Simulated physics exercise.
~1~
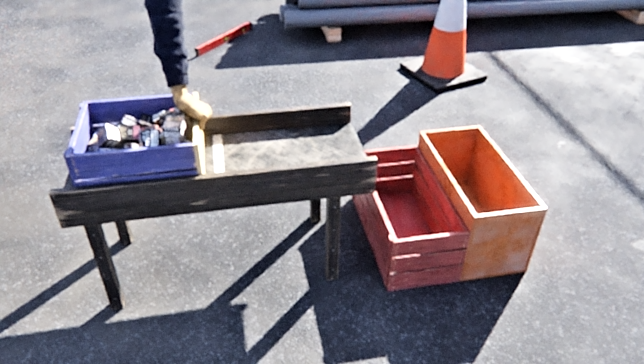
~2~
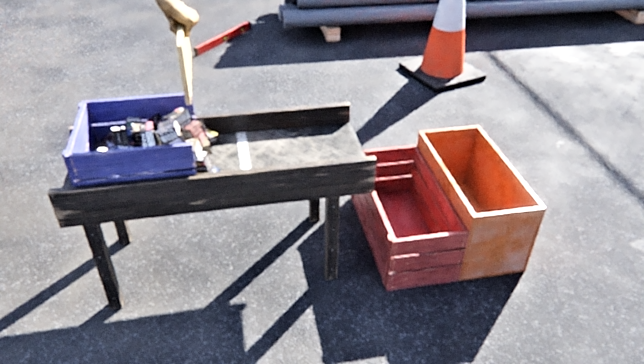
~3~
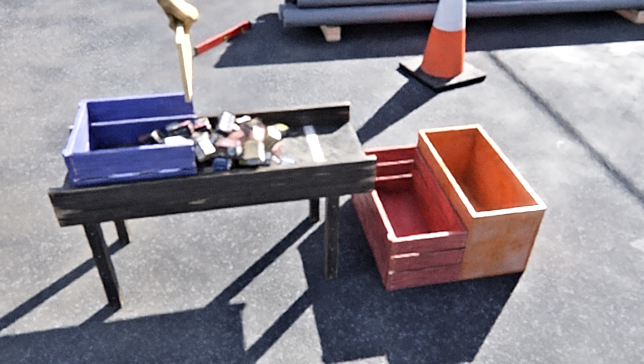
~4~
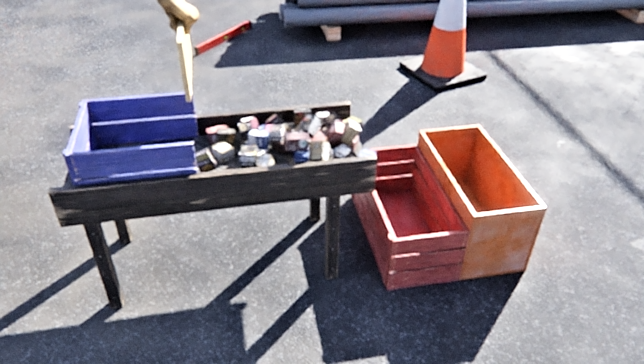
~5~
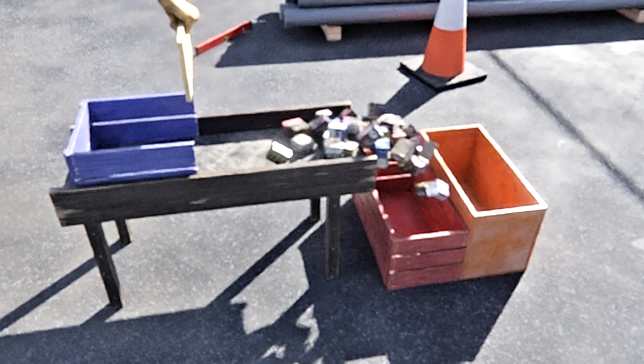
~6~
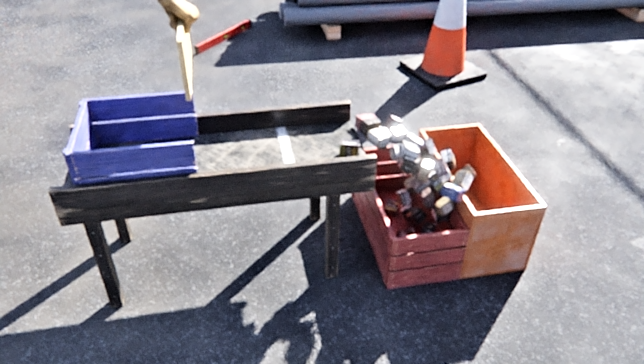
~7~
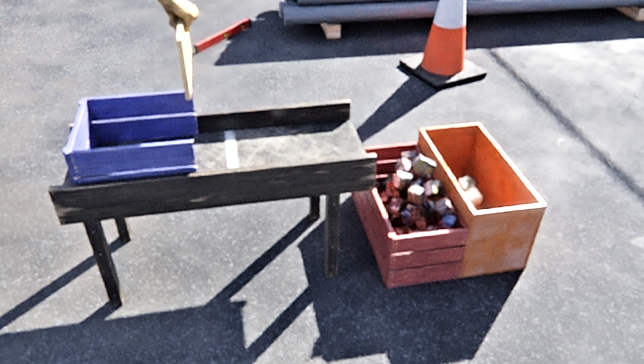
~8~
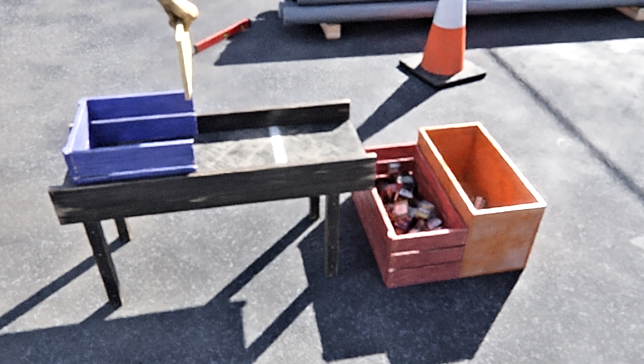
On sunlit pavement near an orange and white traffic cone, a blue pen full of small cartons sits at the left of a low, dark conveyor. A pale gate at the pen's edge lifts up, and the cartons begin sliding right along the belt as a loose cluster. They leave the pen empty, spread along the belt and reach its right end. There they spill off in a tumbling stream toward a red box and an orange tub. Most land piled in the red box, while only a few drop into the tub, leaving the belt bare.
